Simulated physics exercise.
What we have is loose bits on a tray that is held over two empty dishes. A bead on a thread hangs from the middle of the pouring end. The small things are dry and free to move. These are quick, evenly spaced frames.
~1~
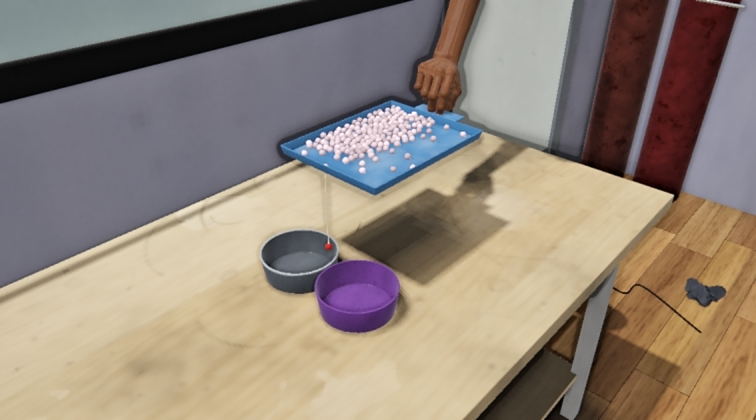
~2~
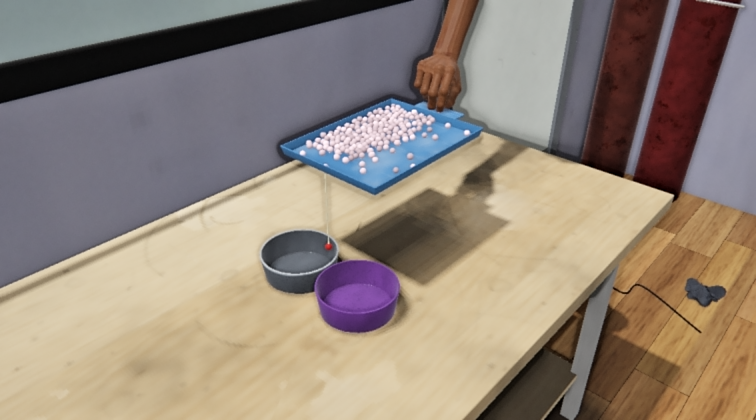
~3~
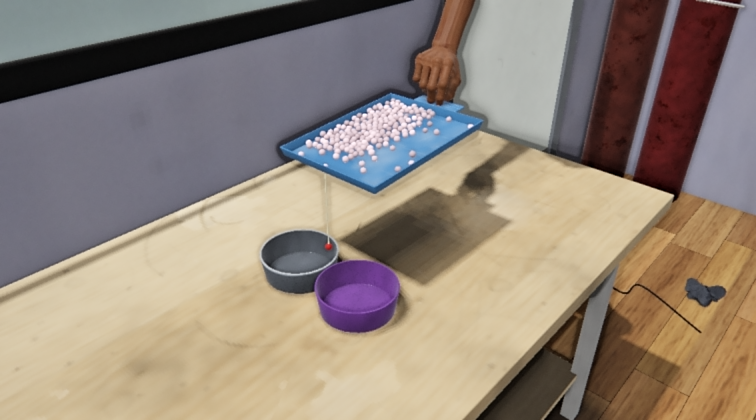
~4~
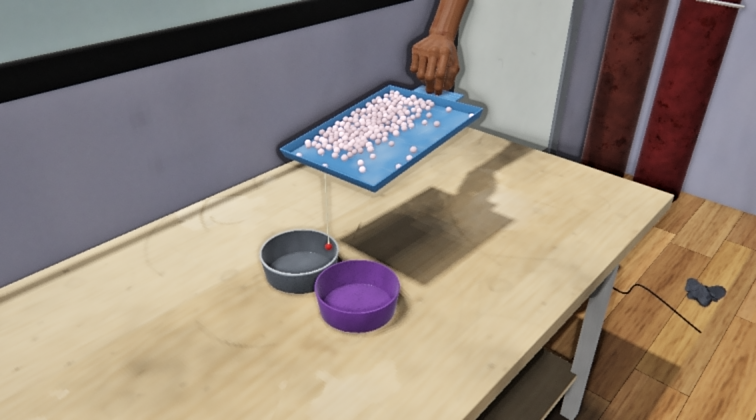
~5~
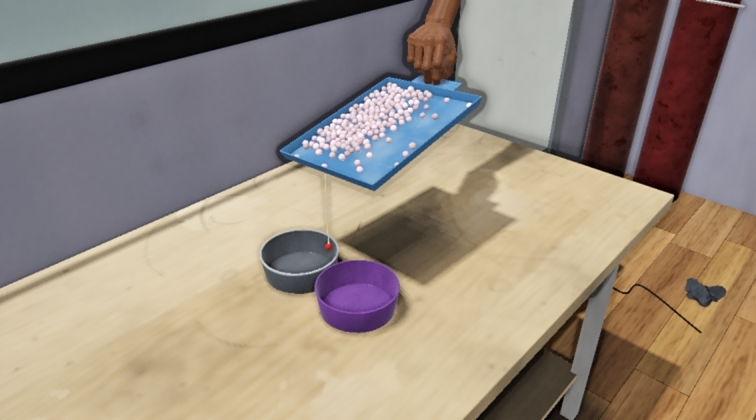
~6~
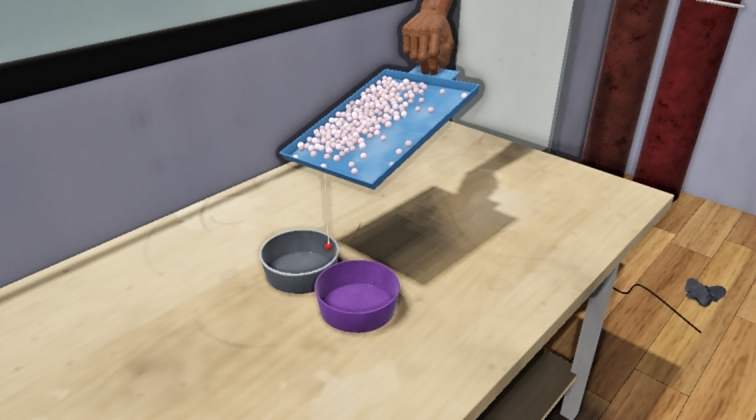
In this clip, a hand holds a blue tray of small pale pink beads above an empty gray dish and an empty purple dish, then gradually raises the handle end, tilting the tray while the beads shift slightly on it.
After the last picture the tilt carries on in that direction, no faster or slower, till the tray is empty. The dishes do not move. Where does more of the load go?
More goes to the left dish.
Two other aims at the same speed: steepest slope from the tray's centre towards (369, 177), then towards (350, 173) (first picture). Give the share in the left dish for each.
The first gives 0 %, the second 10 %.
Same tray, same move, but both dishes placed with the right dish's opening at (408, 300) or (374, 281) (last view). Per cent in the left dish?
The first gives 0 %, the second 40 %.
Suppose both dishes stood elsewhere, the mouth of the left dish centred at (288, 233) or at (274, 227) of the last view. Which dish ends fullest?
One: The dish on the left. Two: The dish on the left.
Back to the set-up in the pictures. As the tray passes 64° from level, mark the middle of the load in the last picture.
Roughly at (296, 170).
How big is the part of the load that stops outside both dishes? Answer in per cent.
Near 40 %.
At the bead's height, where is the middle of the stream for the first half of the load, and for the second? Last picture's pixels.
Early half (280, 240), late half (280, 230).
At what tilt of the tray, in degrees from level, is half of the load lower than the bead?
At some 75 degrees.
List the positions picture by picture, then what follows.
In the first frame, corners of the pouring end near (284, 145) and (375, 186), level; middle of the load near (375, 132), sugar pearls; left dish near (270, 278); right dish near (328, 316); bead on its thread near (329, 247).
In the second frame, corners of the pouring end near (284, 146) and (375, 186), level; middle of the load near (375, 131).
In the third frame, corners of the pouring end near (284, 147) and (374, 185), tipped barely, lowest at the left corner; middle of the load near (375, 127), only a few on the move.
In the fourth frame, corners of the pouring end near (283, 148) and (374, 184), tipped a little, lowest at the left corner; middle of the load near (374, 122), a little on the move.
In the fifth frame, corners of the pouring end near (283, 150) and (372, 183), tipped a little, lowest at the left corner; middle of the load near (366, 121), a little on the move.
In the sixth frame, corners of the pouring end near (283, 152) and (371, 181), tipped clearly, lowest at the left corner; middle of the load near (361, 118), all but a few on the move; left dish near (270, 278); right dish near (328, 316).
Shortly afterwards, tray tipped steeply; near half on the tray; a little in the left dish; a little outside both; near a quarter in the air.
Next, tray tipped past a quarter turn; near two thirds in the left dish; near a third outside both; a little in the air.
Some moments later, tray tipped past a quarter turn; only a few in the right dish; near two thirds in the left dish; near a third outside both.
In the end, tray tipped past a quarter turn; only a few in the right dish; near two thirds in the left dish; near a third outside both.
